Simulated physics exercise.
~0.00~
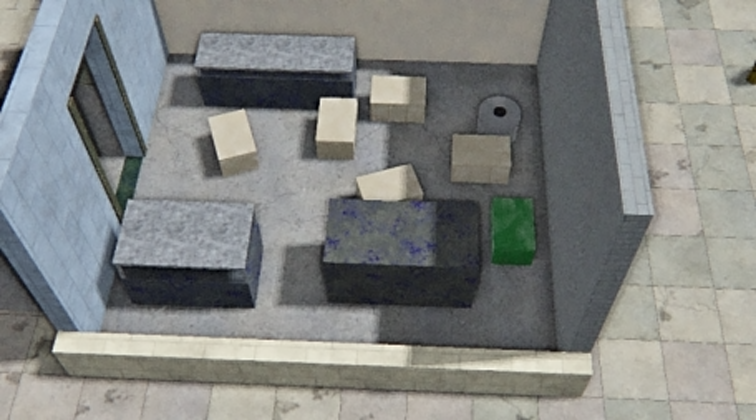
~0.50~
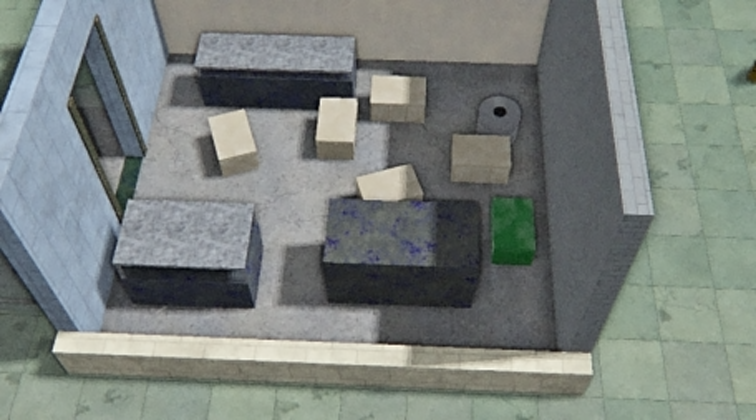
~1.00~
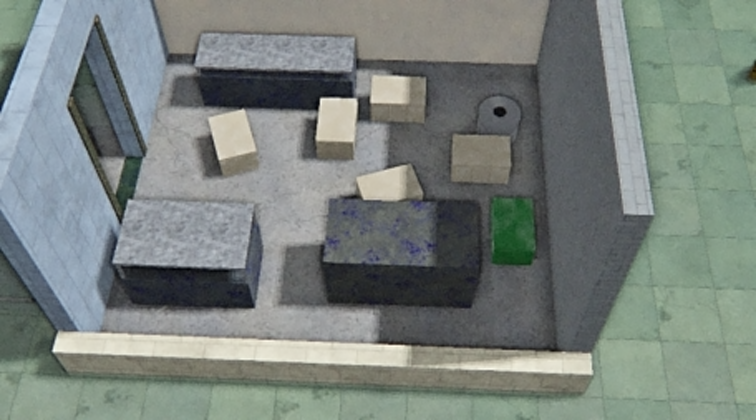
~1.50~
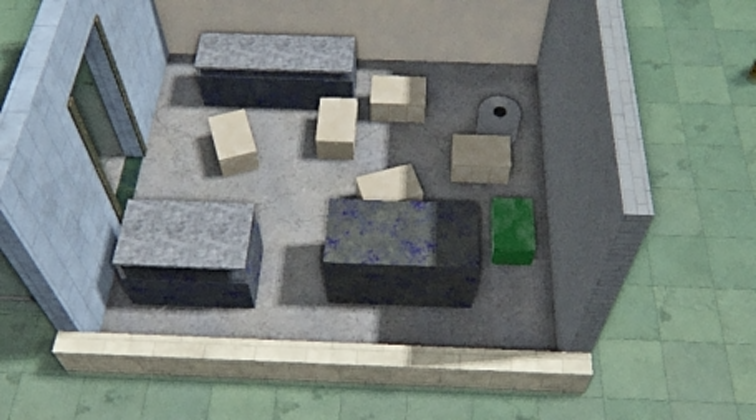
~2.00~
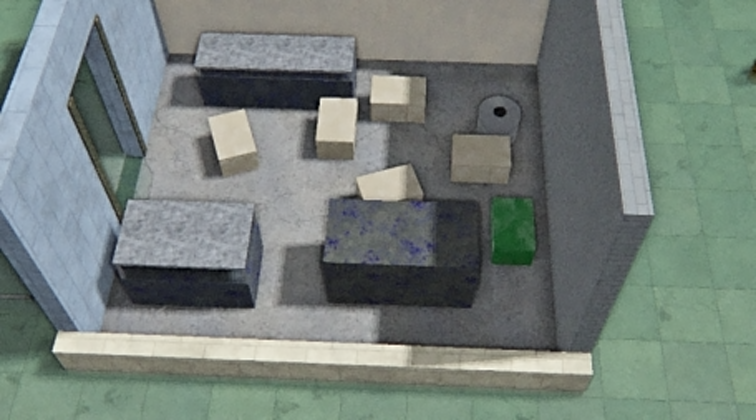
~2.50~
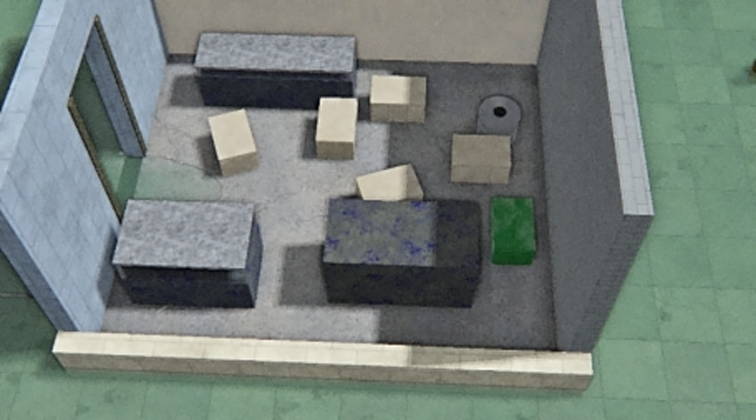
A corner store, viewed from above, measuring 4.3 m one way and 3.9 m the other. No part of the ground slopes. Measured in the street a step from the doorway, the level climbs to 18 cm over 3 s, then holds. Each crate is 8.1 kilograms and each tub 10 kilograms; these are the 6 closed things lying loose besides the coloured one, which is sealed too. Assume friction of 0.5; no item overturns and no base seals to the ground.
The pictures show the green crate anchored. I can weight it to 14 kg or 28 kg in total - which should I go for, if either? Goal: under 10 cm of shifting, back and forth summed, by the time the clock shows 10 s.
Make it 28 kg.
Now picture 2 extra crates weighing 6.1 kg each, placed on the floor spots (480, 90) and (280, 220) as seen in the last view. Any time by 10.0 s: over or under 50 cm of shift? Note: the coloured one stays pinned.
Below, beyond.
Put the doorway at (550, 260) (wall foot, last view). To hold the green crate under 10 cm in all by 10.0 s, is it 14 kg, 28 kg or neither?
Okay, so both masses fail.
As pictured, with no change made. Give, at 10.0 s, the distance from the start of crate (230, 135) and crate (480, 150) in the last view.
Respectively 250 and 80 centimetres.
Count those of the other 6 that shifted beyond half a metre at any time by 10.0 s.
5.
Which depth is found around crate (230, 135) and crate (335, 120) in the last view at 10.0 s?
9 and 10 cm.
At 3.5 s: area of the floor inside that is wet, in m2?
3.0 m2.
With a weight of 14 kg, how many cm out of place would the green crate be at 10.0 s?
Around 100 centimetres out of place.
After 3.5 s the green crate would be 0 cm from its start with 14 kg and 0 cm from its start with 28 kg; 0 cm of water round it then.
After 4.5 s the green crate would be 0 cm from its start with 14 kg and 0 cm from its start with 28 kg; 0 cm of water round it then.
After 7.0 s the green crate would be 12 cm from its start with 14 kg and 1 cm from its start with 28 kg; 4 cm of water round it then.
After 10.0 s the green crate would be 109 cm from its start with 14 kg and 1 cm from its start with 28 kg; 6 cm of water round it then.
